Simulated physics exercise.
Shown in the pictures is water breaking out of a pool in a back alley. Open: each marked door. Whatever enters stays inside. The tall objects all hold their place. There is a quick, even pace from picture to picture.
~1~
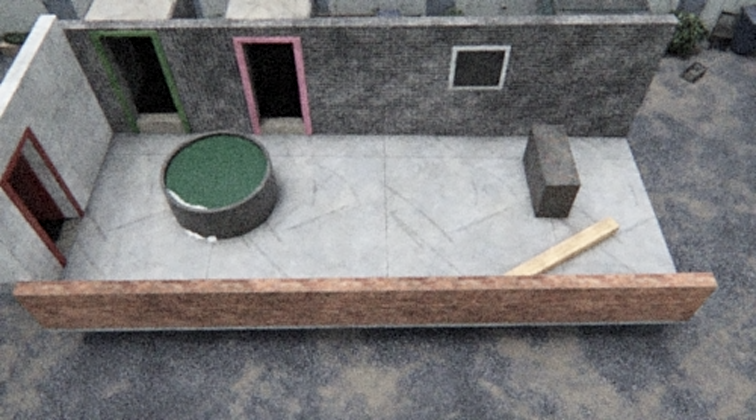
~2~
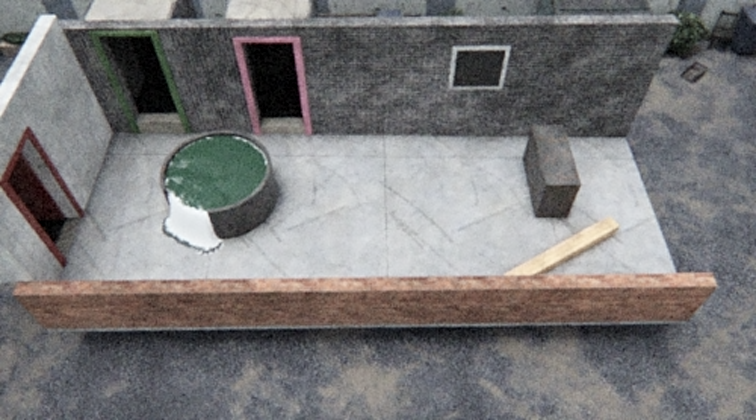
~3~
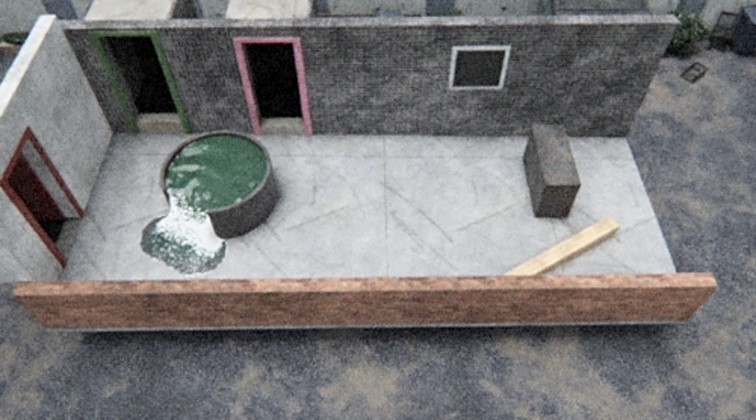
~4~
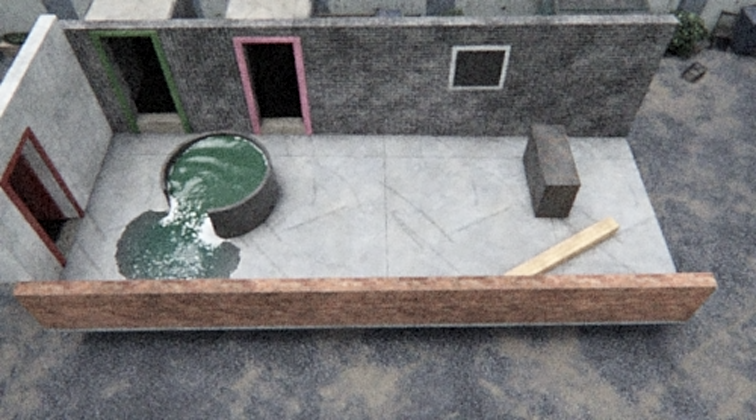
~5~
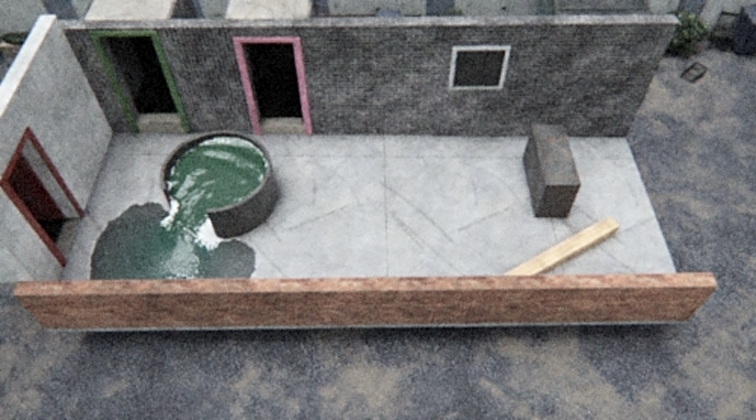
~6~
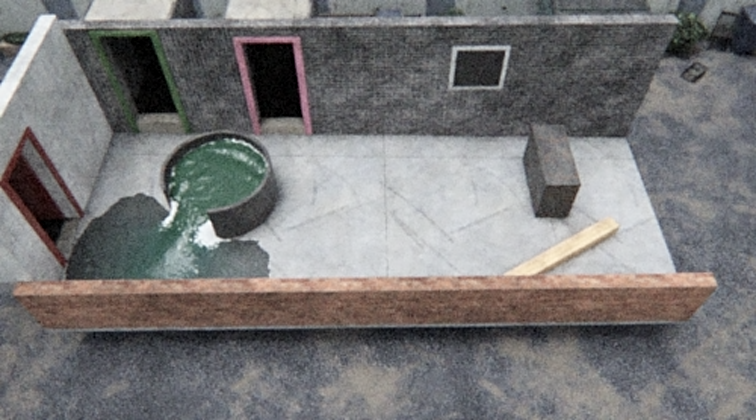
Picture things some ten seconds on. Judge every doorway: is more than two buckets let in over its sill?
In the end the pink door gets two buckets or fewer. The green door gets two buckets or fewer. The red door gets over two buckets.
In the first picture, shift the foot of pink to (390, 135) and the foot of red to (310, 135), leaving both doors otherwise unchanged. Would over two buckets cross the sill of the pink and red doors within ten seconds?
Lab note - pink door: Under the limit; red door: Under the limit.
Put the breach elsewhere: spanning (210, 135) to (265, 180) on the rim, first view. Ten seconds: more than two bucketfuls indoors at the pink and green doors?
Then: The pink door goes over; the green door stays under.
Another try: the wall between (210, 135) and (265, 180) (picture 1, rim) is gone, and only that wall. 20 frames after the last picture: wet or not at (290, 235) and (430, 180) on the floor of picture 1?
Point one not reached; point two reached.
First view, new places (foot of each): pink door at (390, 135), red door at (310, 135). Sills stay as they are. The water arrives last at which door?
The one in pink.
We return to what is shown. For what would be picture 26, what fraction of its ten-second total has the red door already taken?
Roughly 70 per cent.
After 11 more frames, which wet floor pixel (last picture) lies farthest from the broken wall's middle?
By then the tip should be at about (423, 300).
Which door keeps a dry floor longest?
Observed: The door marked pink.
A moment on, water covers 15 % of the floor; the pink door not reached, the green door not reached, the red door under two buckets in.
Next, water covers 25 % of the floor; the pink door not reached, the green door not reached, the red door over two buckets in.
Then, water covers 50 % of the floor; the pink door not reached, the green door wet at the sill, nothing in, the red door far over two buckets in.
Later, water covers 80 % of the floor; the pink door wet at the sill, nothing in, the green door wet at the sill, nothing in, the red door far over two buckets in.
In the end, water covers 80 % of the floor; the pink door wet at the sill, nothing in, the green door wet at the sill, nothing in, the red door far over two buckets in.
